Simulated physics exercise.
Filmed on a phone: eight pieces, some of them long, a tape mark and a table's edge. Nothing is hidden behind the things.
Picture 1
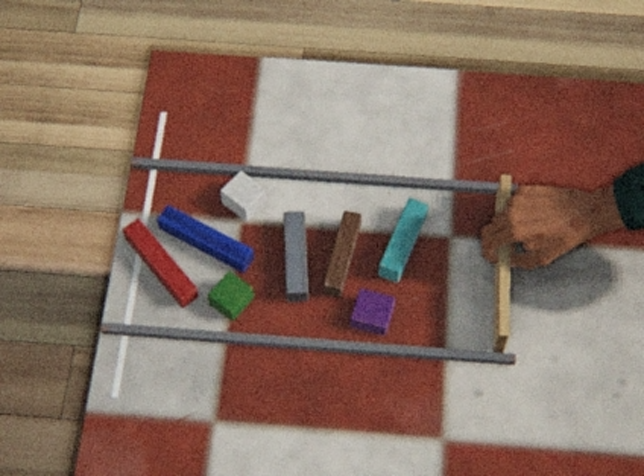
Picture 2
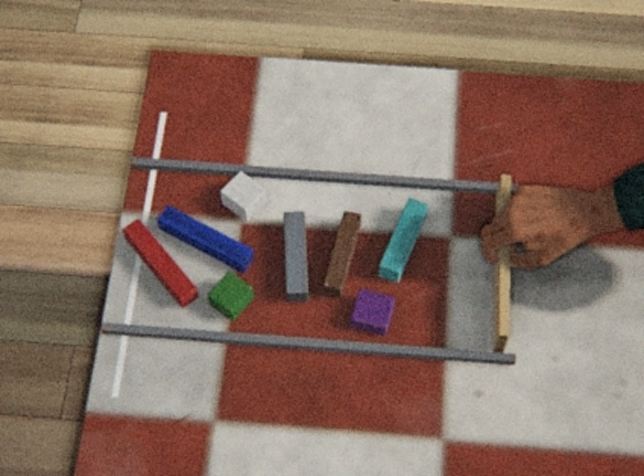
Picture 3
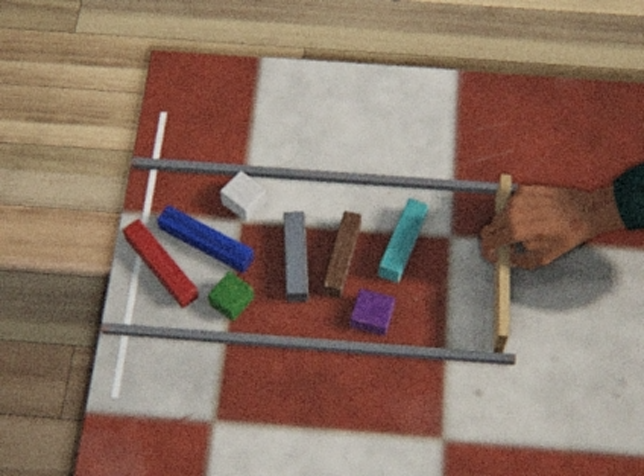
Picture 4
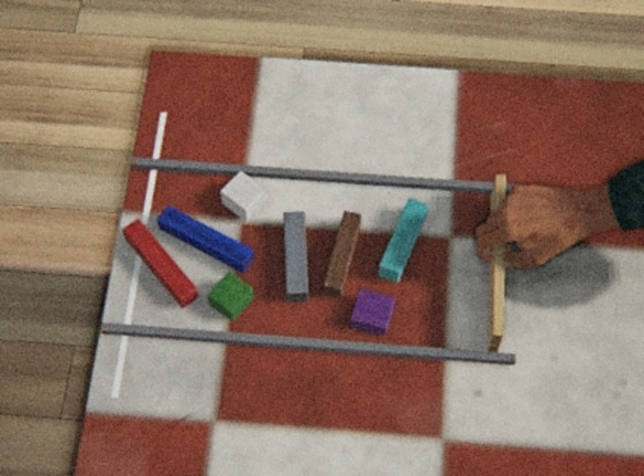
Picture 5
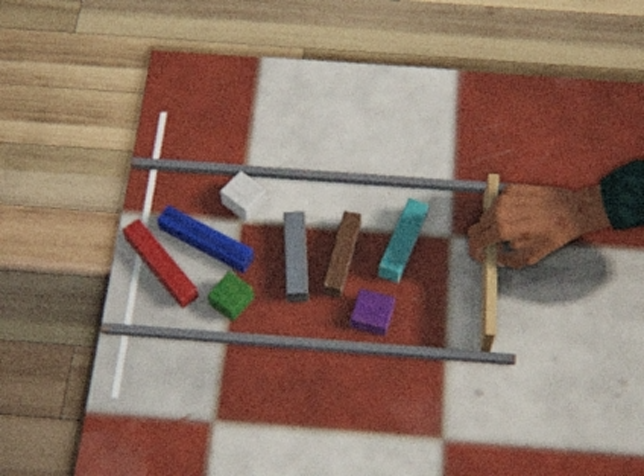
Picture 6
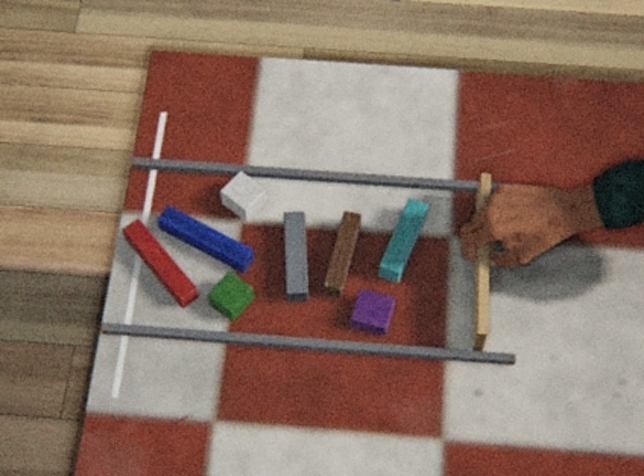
A hand slid a wooden board slightly left between two gray rails on a red and white checkered surface, while the eight colorful blocks lying between the rails stayed still, untouched by the board.
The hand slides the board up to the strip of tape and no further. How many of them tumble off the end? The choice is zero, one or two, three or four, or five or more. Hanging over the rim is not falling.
The number that fall off is five or more.
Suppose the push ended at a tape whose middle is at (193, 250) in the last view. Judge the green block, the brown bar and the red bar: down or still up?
The green block does not fall; the brown bar is kept; the red bar drops off.
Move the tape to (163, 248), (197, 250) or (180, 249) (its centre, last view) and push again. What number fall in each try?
It would be 4, 1 and 2.
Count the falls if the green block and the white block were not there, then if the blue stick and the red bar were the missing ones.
4 in the first case, 4 in the second.
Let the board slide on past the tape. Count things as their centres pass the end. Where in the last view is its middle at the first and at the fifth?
First at (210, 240), next at (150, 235).
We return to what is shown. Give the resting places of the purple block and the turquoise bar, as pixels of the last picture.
First (113, 295), then (133, 222).
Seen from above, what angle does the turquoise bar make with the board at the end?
About 0°.
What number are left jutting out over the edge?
1 of them.
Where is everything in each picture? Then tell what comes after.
The first frame shows red bar (160, 263); blue stick (205, 239); green block (231, 296); board (502, 262); tape (141, 246).
The second frame shows blue stick (205, 239); brown bar (343, 254).
The third frame shows green block (231, 297); turquoise bar (404, 240).
The fourth frame shows red bar (160, 263); white block (244, 197).
The fifth frame shows blue stick (205, 239); purple block (373, 312).
The sixth frame shows red bar (160, 263); blue stick (205, 239); green block (231, 297); board (482, 261); tape (141, 246).
Soon after, none off yet; red bar at rest near (160, 263); blue stick at rest near (205, 239); green block at rest near (231, 297).
In the end, the number that fall off is five or more; gone, brown bar, grey stick, white block, green block, blue stick and red bar.
